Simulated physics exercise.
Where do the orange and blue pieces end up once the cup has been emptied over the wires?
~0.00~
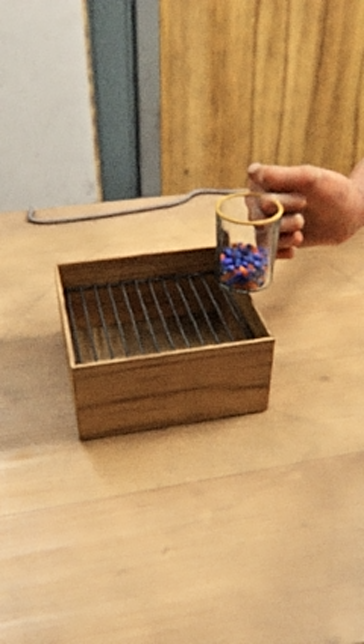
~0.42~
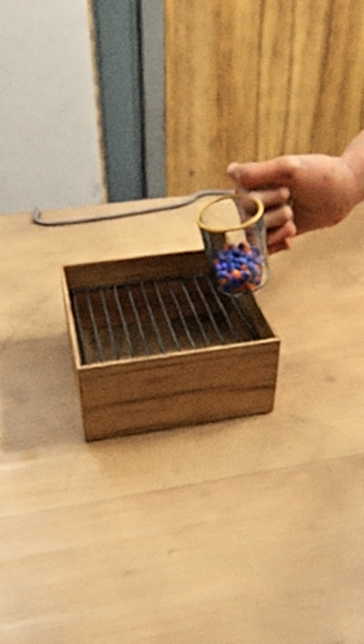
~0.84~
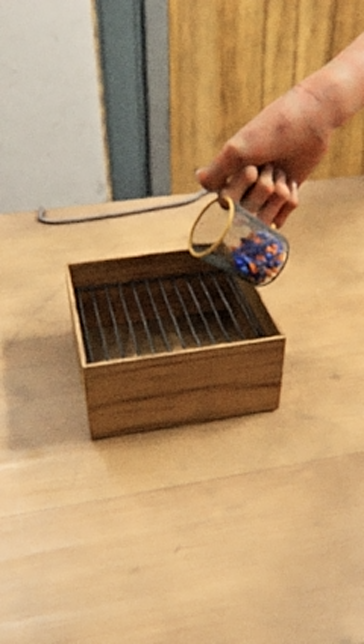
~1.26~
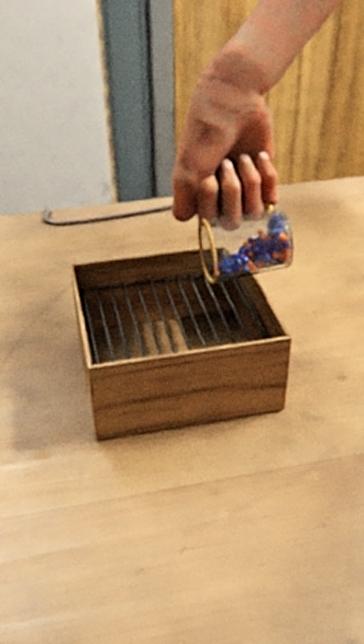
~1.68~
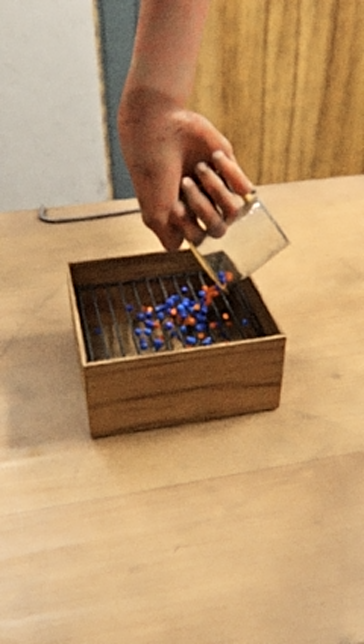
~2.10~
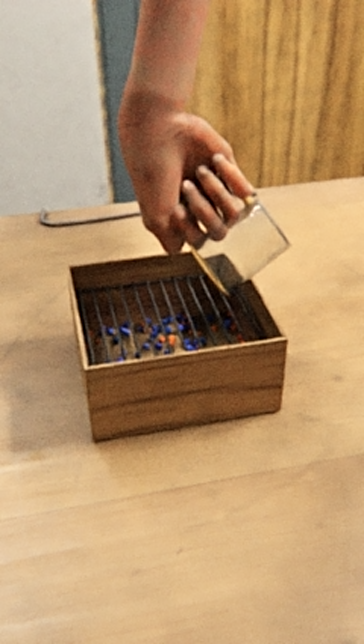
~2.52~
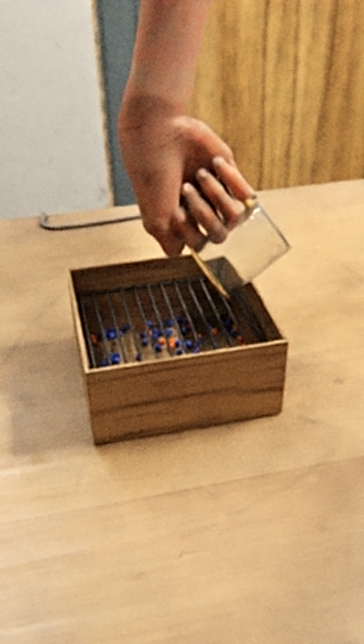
Both the orange and the blue pieces drop through the gaps and end up under the wires, inside the wooden box.
